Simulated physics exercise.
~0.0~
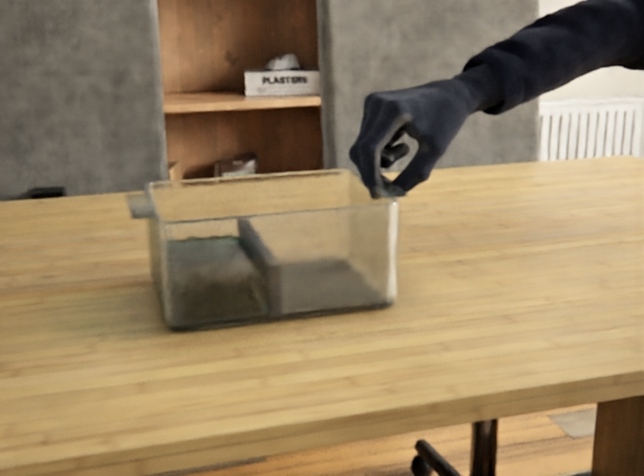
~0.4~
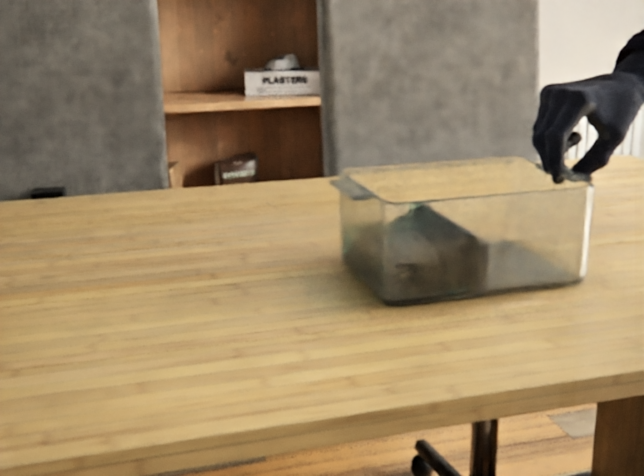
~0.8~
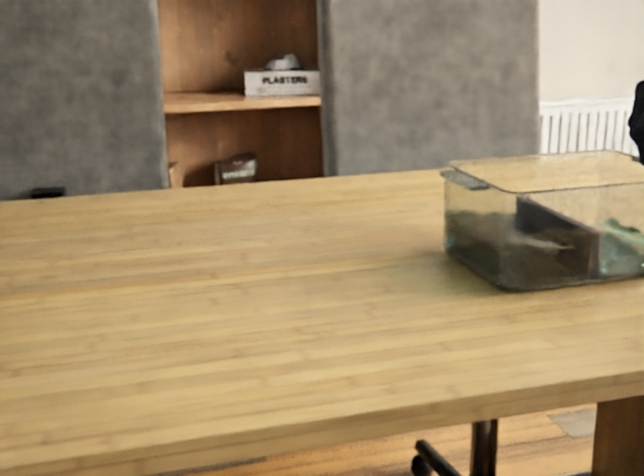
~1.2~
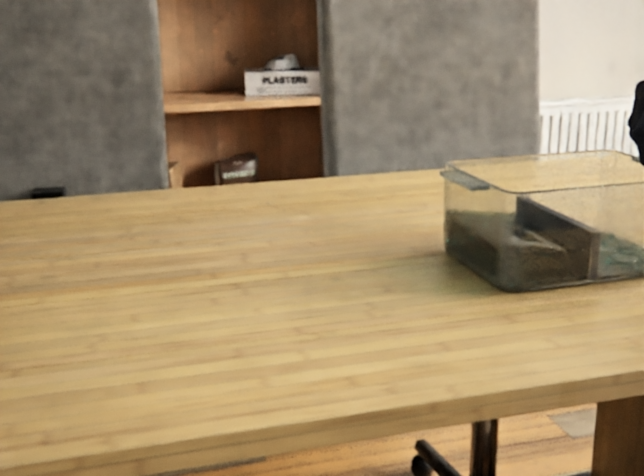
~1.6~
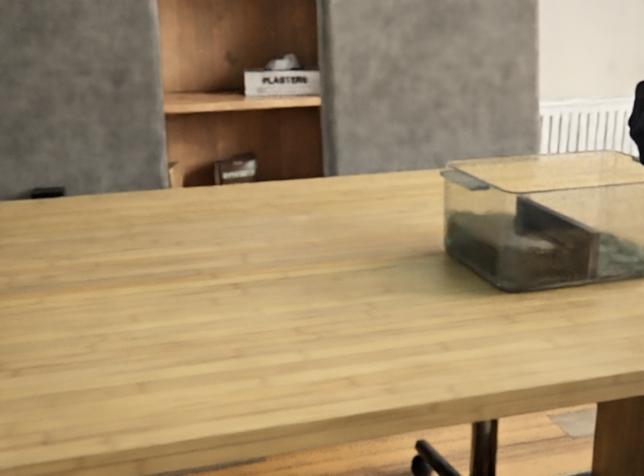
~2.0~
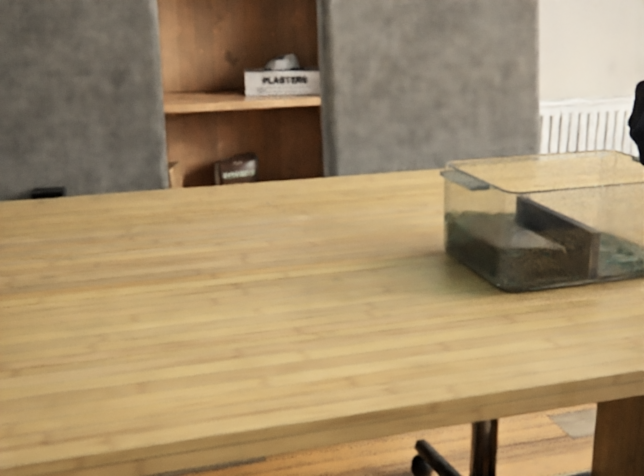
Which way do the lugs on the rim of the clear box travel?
The lugs move to the right along with the box as the dark hand pulls it across the table.
On a table, a dark hand pulls a clear box right, and some liquid crosses inside.
